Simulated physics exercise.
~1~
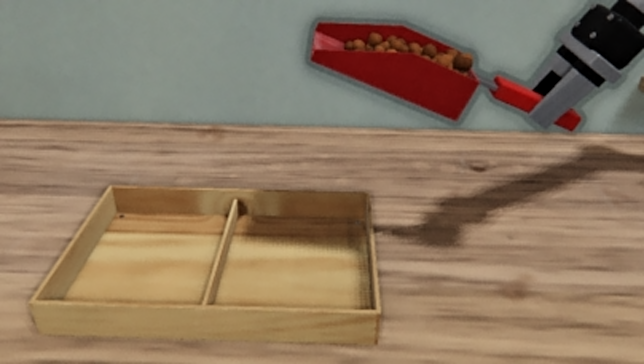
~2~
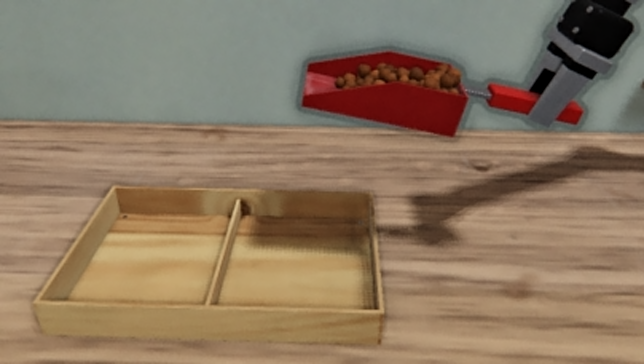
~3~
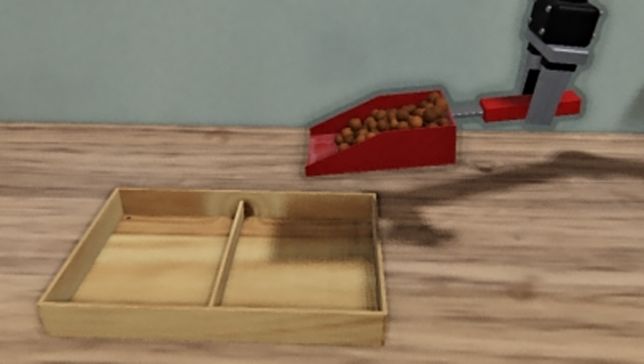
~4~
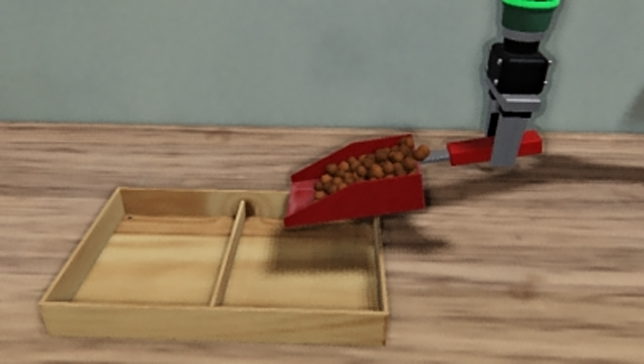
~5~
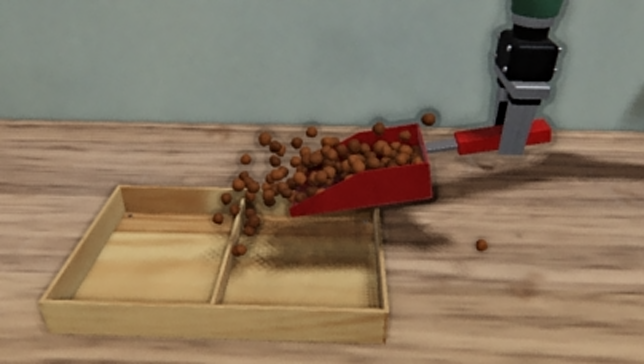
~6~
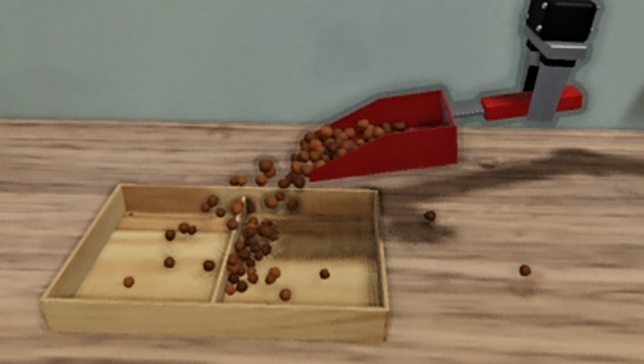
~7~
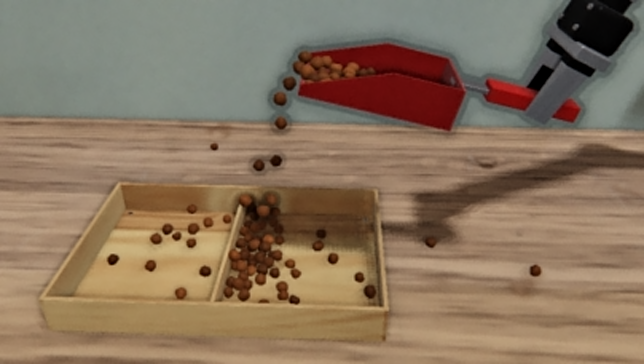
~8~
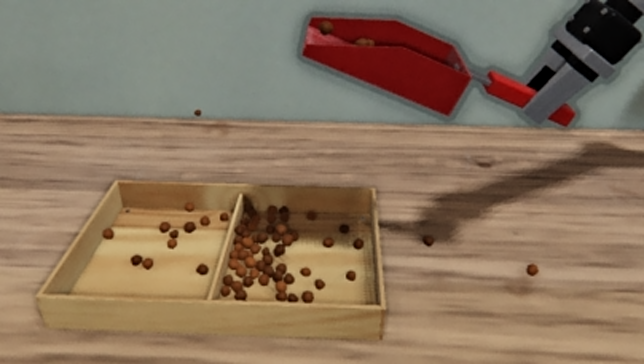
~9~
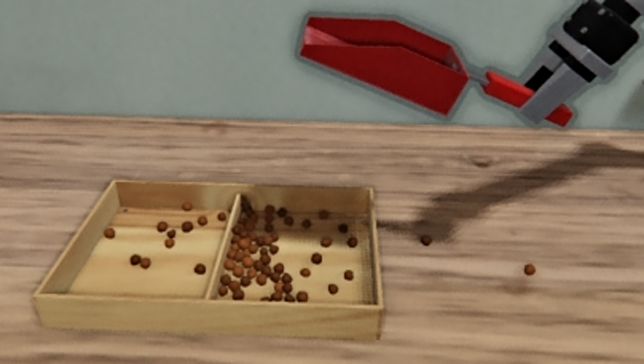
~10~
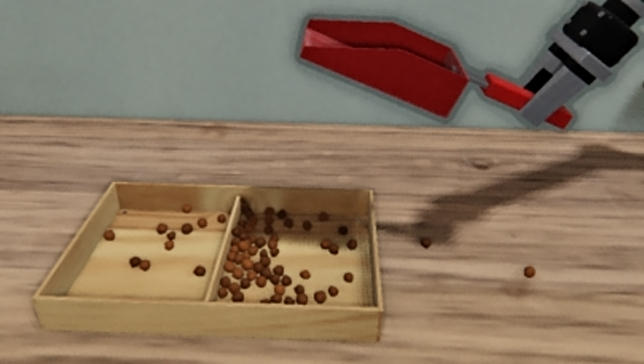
Red scoop held by a robot arm dipping toward a divided wooden tray, scattering brown nuts mostly into its right compartment, then rising.
